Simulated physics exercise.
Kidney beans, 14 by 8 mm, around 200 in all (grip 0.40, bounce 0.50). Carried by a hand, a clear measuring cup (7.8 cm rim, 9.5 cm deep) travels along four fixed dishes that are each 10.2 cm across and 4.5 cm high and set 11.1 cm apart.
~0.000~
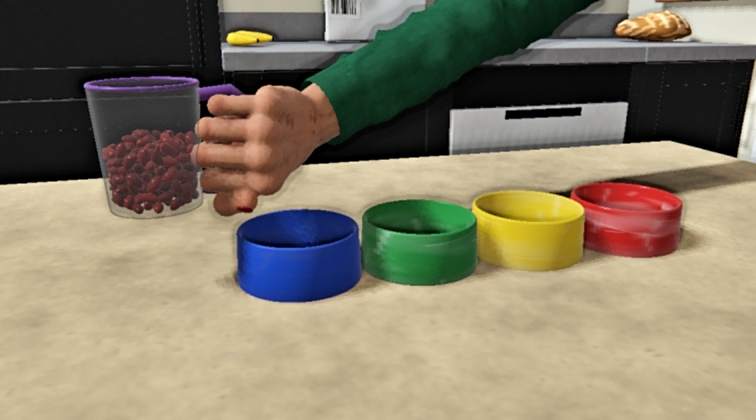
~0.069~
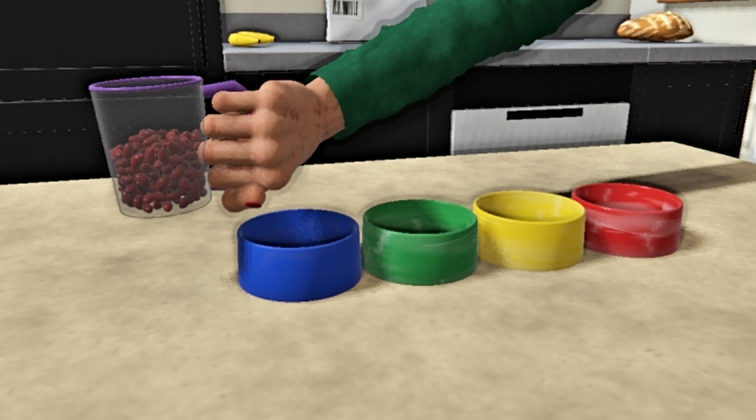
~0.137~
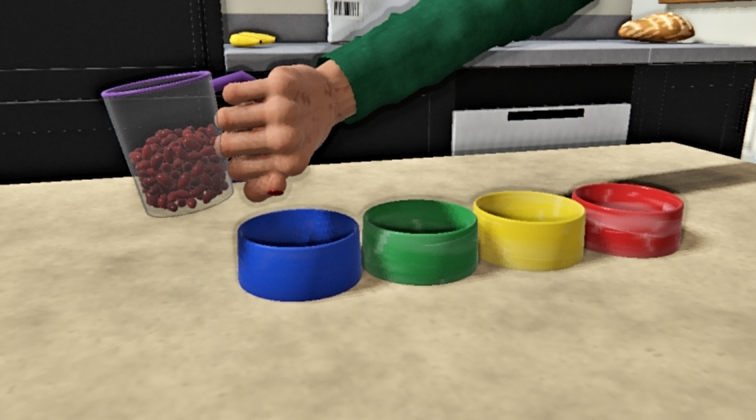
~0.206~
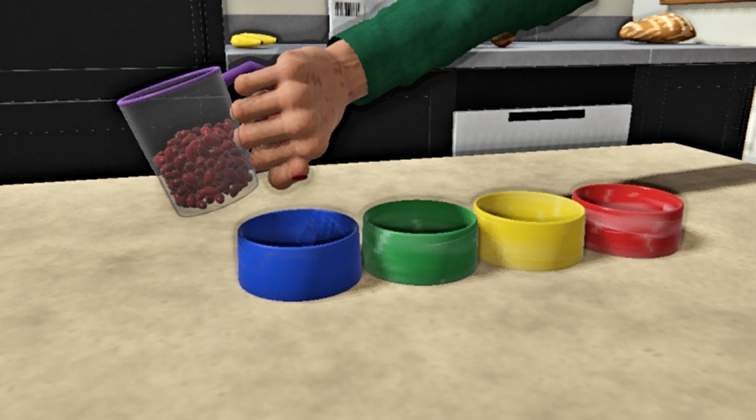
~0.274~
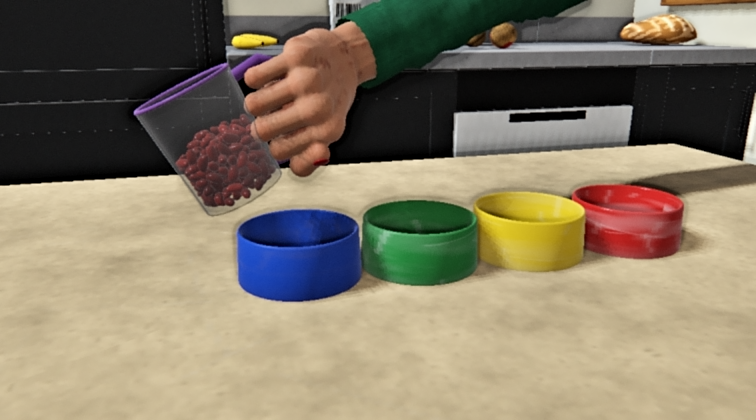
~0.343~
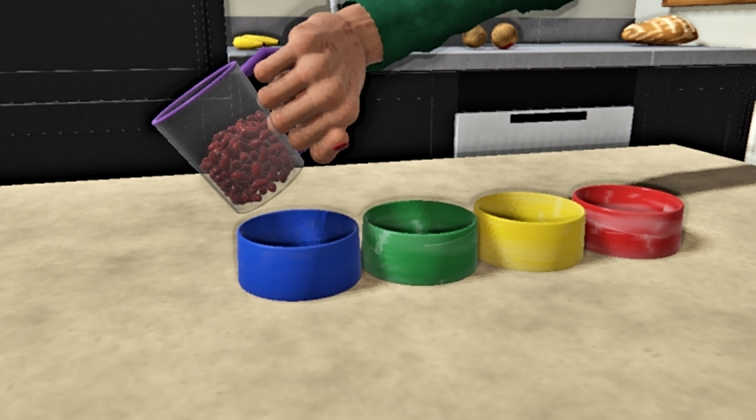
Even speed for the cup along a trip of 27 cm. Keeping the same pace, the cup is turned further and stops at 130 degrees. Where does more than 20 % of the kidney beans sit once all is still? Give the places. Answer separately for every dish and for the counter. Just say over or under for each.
My prediction: Red: A fifth or less; blue: A fifth or less; green: More than a fifth; yellow: A fifth or less; counter: A fifth or less.
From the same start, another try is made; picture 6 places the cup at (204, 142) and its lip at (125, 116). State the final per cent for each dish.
Final shares - red 0 %, blue 90 %, green 0 %, yellow 0 %.
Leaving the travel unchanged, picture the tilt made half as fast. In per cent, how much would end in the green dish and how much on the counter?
Result - green: 100; counter: 0.
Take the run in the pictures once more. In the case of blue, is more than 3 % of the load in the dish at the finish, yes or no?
Blue - it holds.
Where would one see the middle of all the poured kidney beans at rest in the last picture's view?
Close to pixel (409, 248).
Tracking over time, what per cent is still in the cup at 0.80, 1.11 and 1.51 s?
Around 100 per cent at the first moment, 65 at the second and 0 at the third.
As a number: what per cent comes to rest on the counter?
Around 5 percent, I'd guess.
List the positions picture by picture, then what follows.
In the first frame, cup at (151, 146), tilt 0 degrees, lip at (87, 85), moved 0.0 cm; middle of the pieces at (152, 175); blue dish at (298, 228); green dish at (419, 217); yellow dish at (528, 206); red dish at (626, 197).
In the second frame, cup at (157, 145), tilt 2 degrees, lip at (92, 87), moved 0.4 cm; middle of the pieces at (160, 175).
In the third frame, cup at (175, 144), tilt 9 degrees, lip at (104, 94), moved 1.7 cm; middle of the pieces at (181, 173).
In the fourth frame, cup at (195, 143), tilt 18 degrees, lip at (120, 103), moved 3.2 cm; middle of the pieces at (205, 170).
In the fifth frame, cup at (214, 142), tilt 26 degrees, lip at (136, 113), moved 4.7 cm; middle of the pieces at (228, 168).
In the sixth frame, cup at (234, 141), tilt 34 degrees, lip at (155, 123), moved 6.2 cm; middle of the pieces at (250, 165); blue dish at (299, 228); green dish at (420, 217); yellow dish at (529, 207); red dish at (627, 199). The cup turns about 120 degrees a second and travels 22 cm a second.
After 0.80 s, tilt 89 degrees; cup holds 100 %.
Then, at 1.11 s, tilt 126 degrees; cup holds 65 %, blue 10 %, green 20 %.
Then, at 1.51 s, tilt 130 degrees; cup holds 0 %, blue 10 %, green 85 %.
In the end, at 1.9 s, red 0 %, blue 10 %, green 85 %, yellow 0 %, counter 5 %.
